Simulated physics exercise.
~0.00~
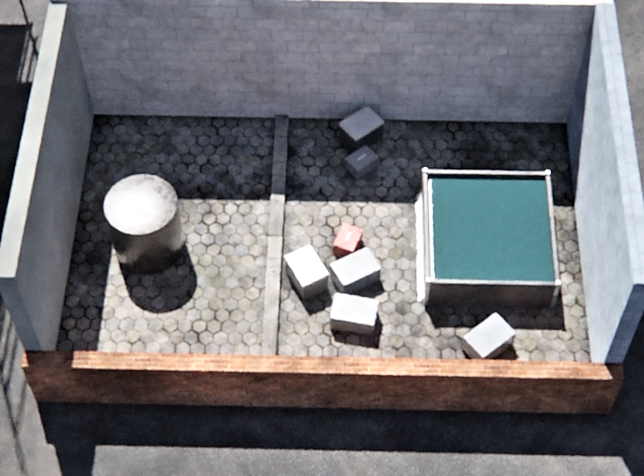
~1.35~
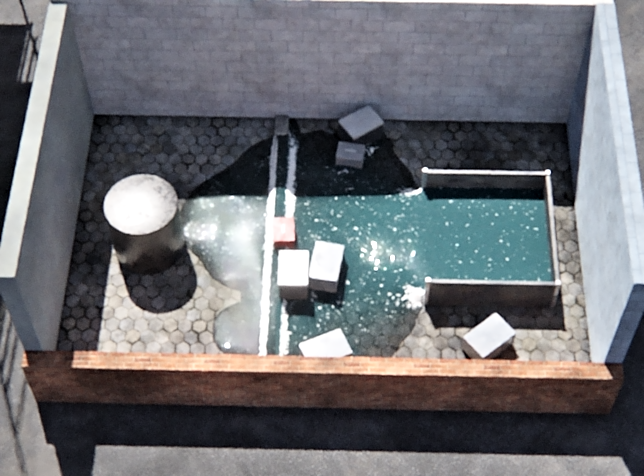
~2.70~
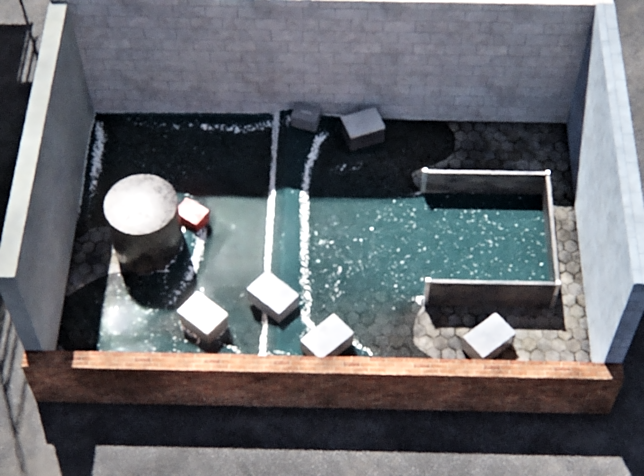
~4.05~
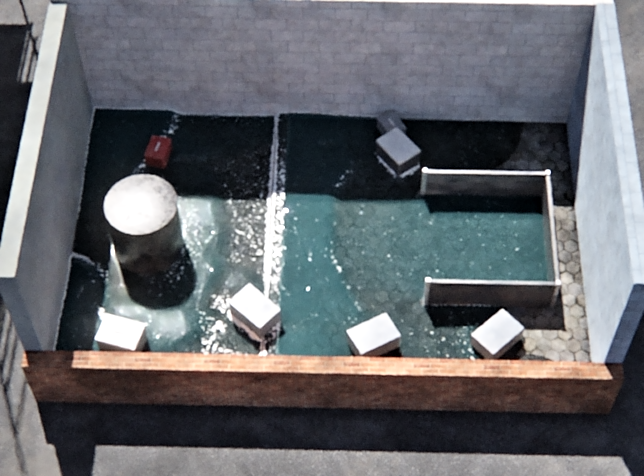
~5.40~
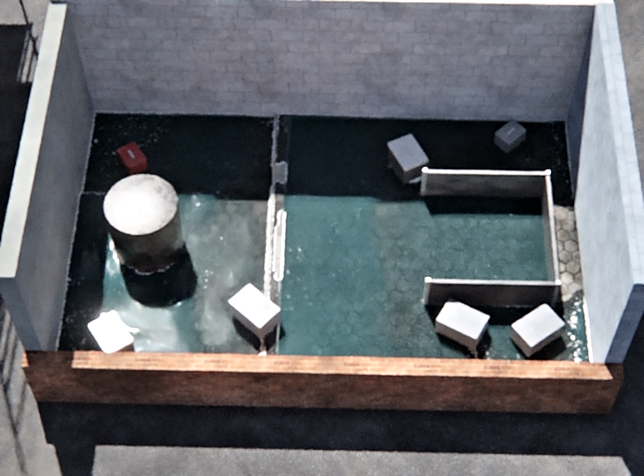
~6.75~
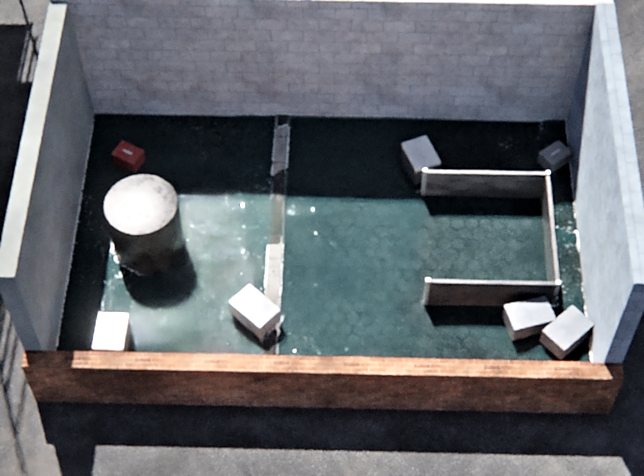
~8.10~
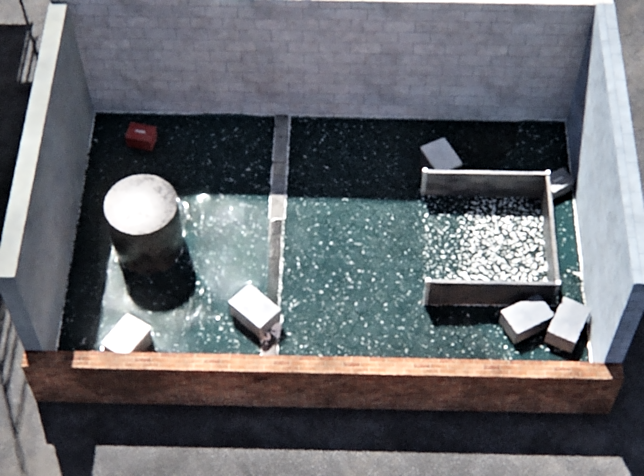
In a walled paved yard seen from high up, a tank of green water stands on the right, pale boxes and a small red tote sit near a low kerb, and a round silver tank stands on the left. The tank's left side suddenly gives way, and water surges left, shoving the boxes along. It spills over the kerb, carrying the red tote and a white box across, while another lodges at the kerb. The water spreads around the yard, and other boxes drift right. Finally the yard is flooded, with the red tote floating near the upper left corner.
